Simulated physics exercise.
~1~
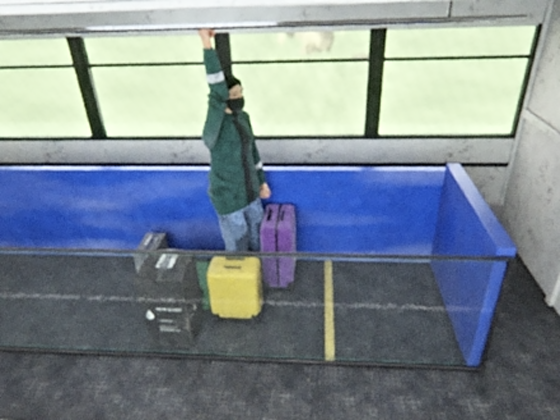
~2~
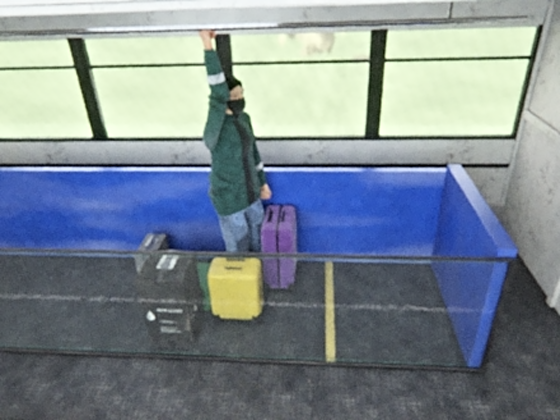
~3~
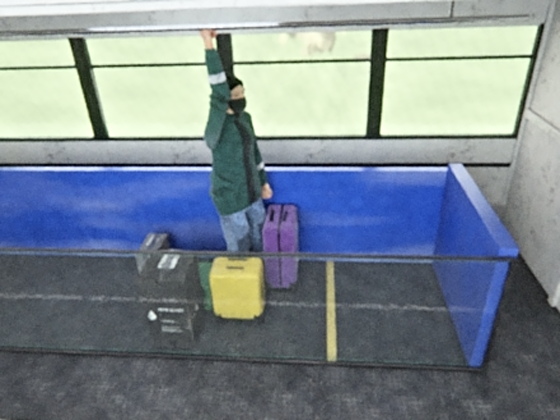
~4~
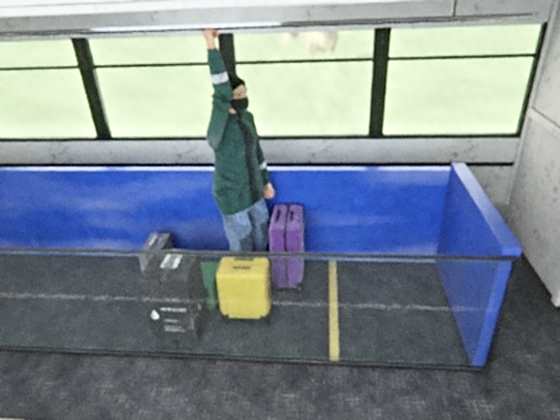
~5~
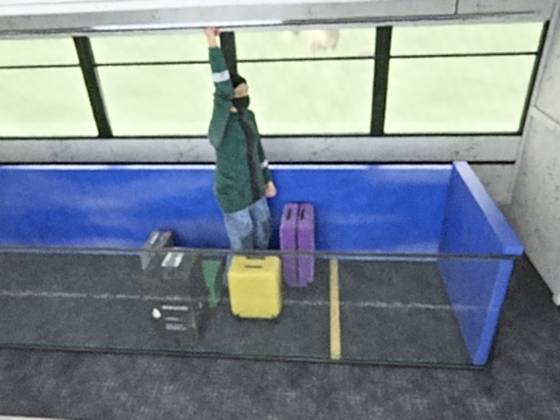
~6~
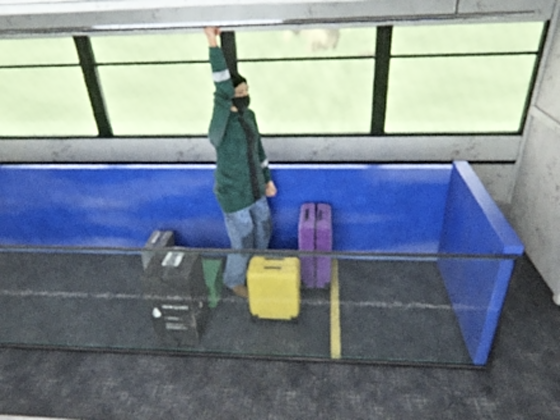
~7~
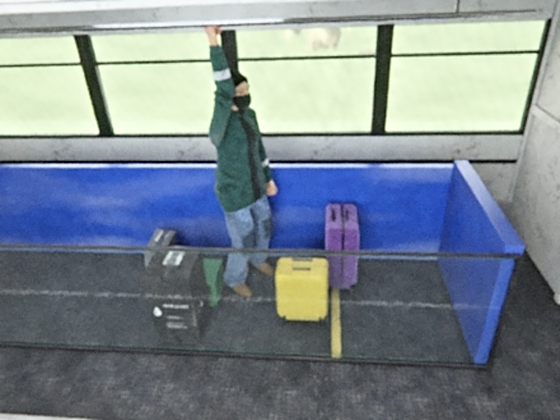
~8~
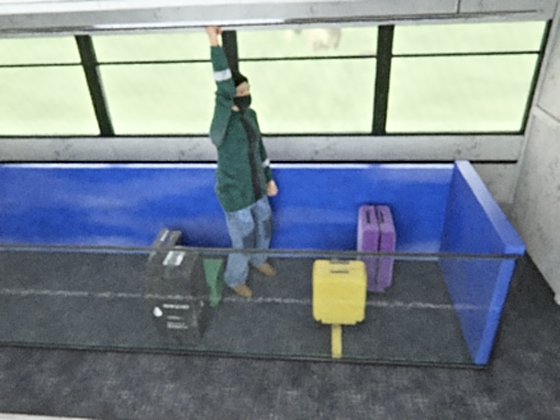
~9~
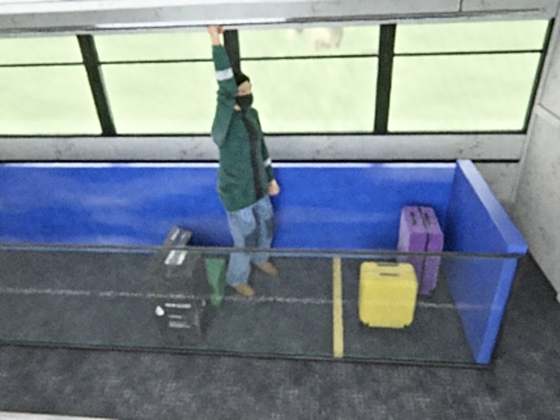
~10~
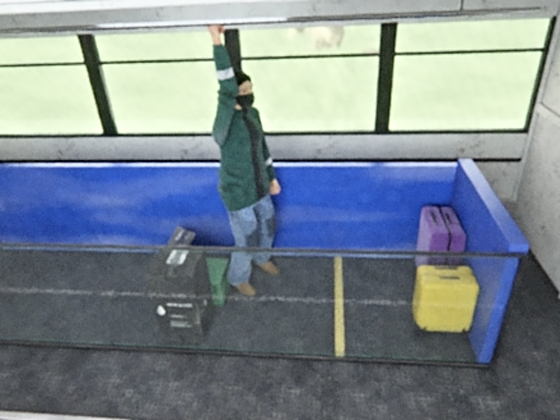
In the bay of a bus, a person in a green jacket stands holding on overhead while a yellow case and a purple case roll right past the yellow line, ending upright near the blue end wall, as a grey carton tips into a lean behind the black bag.
